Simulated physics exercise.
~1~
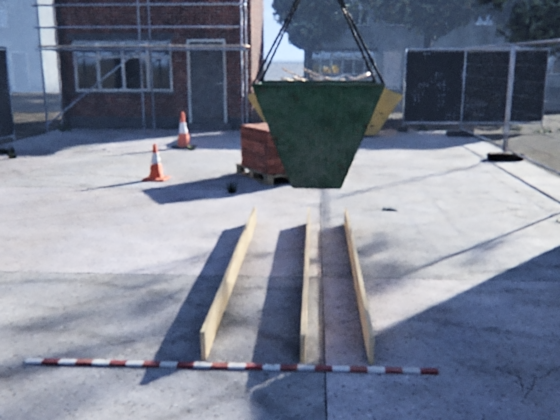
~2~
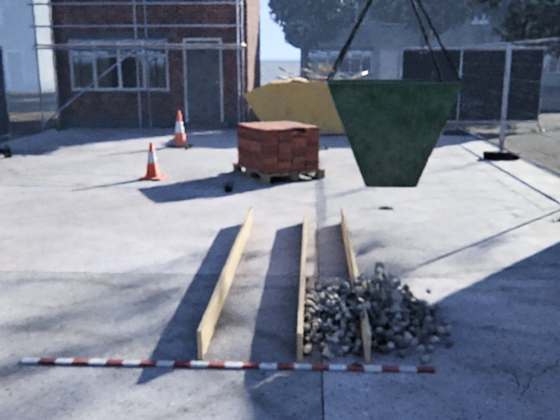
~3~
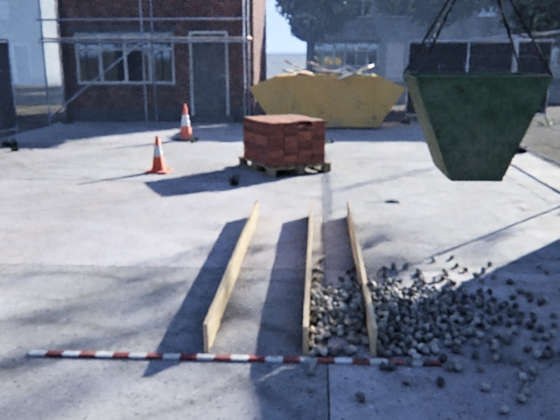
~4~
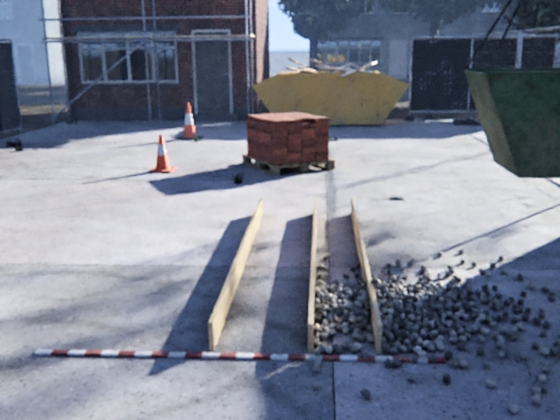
A green skip moves right as grey stones spill into the right bay and beyond.
